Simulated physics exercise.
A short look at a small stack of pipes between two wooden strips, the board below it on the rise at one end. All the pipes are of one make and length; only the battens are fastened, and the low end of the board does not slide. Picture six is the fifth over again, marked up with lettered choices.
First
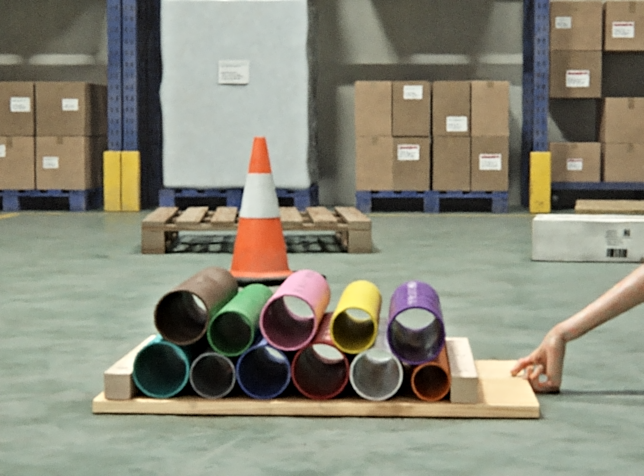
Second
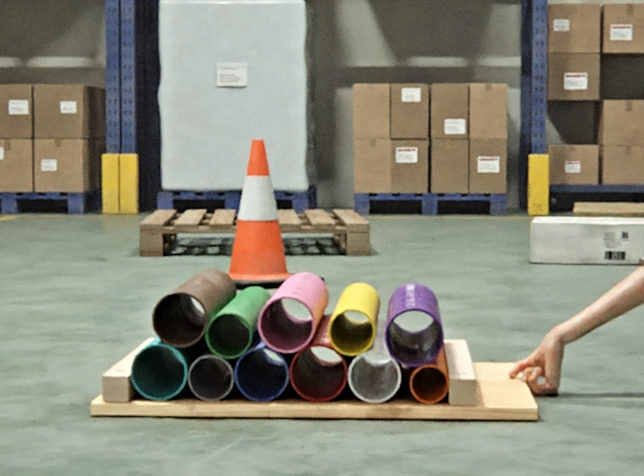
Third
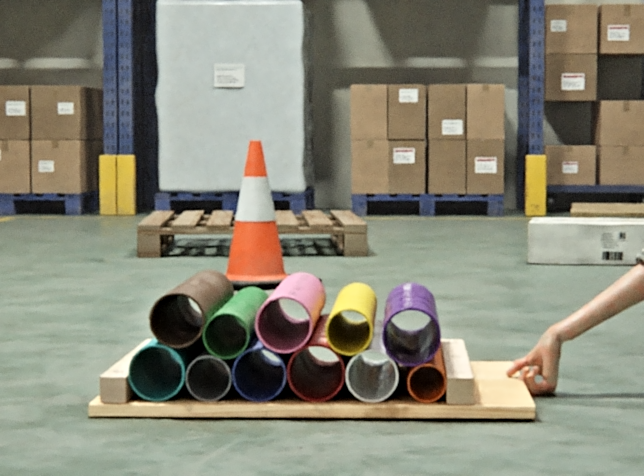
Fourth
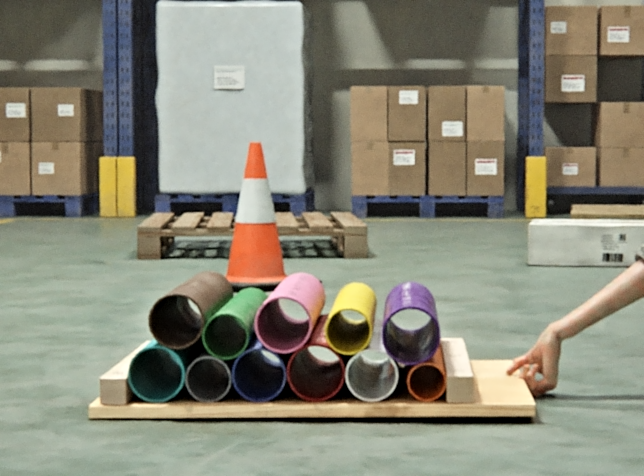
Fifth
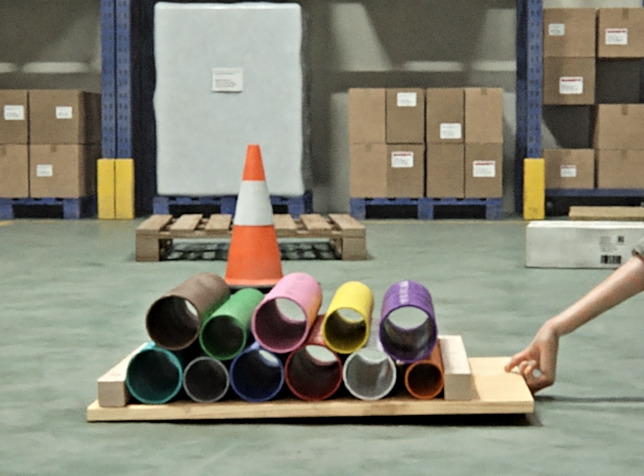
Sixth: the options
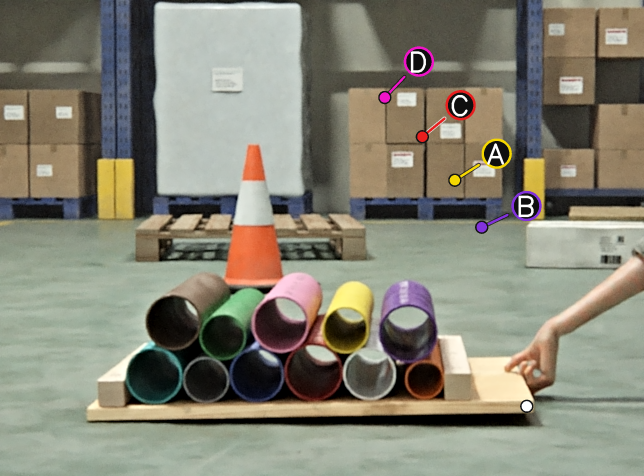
Colourful pipes stacked in two rows between wooden strips on a board, a hand at right slightly raising its right end.
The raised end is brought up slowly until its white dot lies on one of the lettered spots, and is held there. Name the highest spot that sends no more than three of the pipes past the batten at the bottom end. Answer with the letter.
Up to A.
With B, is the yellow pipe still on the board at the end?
The yellow pipe: Yes.
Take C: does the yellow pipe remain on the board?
No.
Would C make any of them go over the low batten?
Yes.
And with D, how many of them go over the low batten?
With D, five.
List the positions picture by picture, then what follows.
In the first frame, brown pipe (182, 317); purple pipe (416, 335); yellow pipe (353, 330).
In the second frame, yellow pipe (352, 332); pink pipe (287, 324).
In the third frame, board (318, 375); white pipe (372, 376); orange pipe (427, 383); brown pipe (177, 320).
In the fourth frame, board (318, 375); turquoise pipe (156, 374); grey pipe (209, 379).
In the fifth frame, board (316, 374); turquoise pipe (154, 375); grey pipe (206, 380).
On the copy, A at (455, 180); B at (482, 227); C at (422, 137); D at (385, 97); the white dot at (527, 407).
On A. First, board at 18°.
Then, board at 33°.
Finally, board at 33°, three over the low batten (green, brown, pink).
By contrast, B two over the low batten (green, brown); C four over the low batten (green, brown, yellow, pink); D five over the low batten.
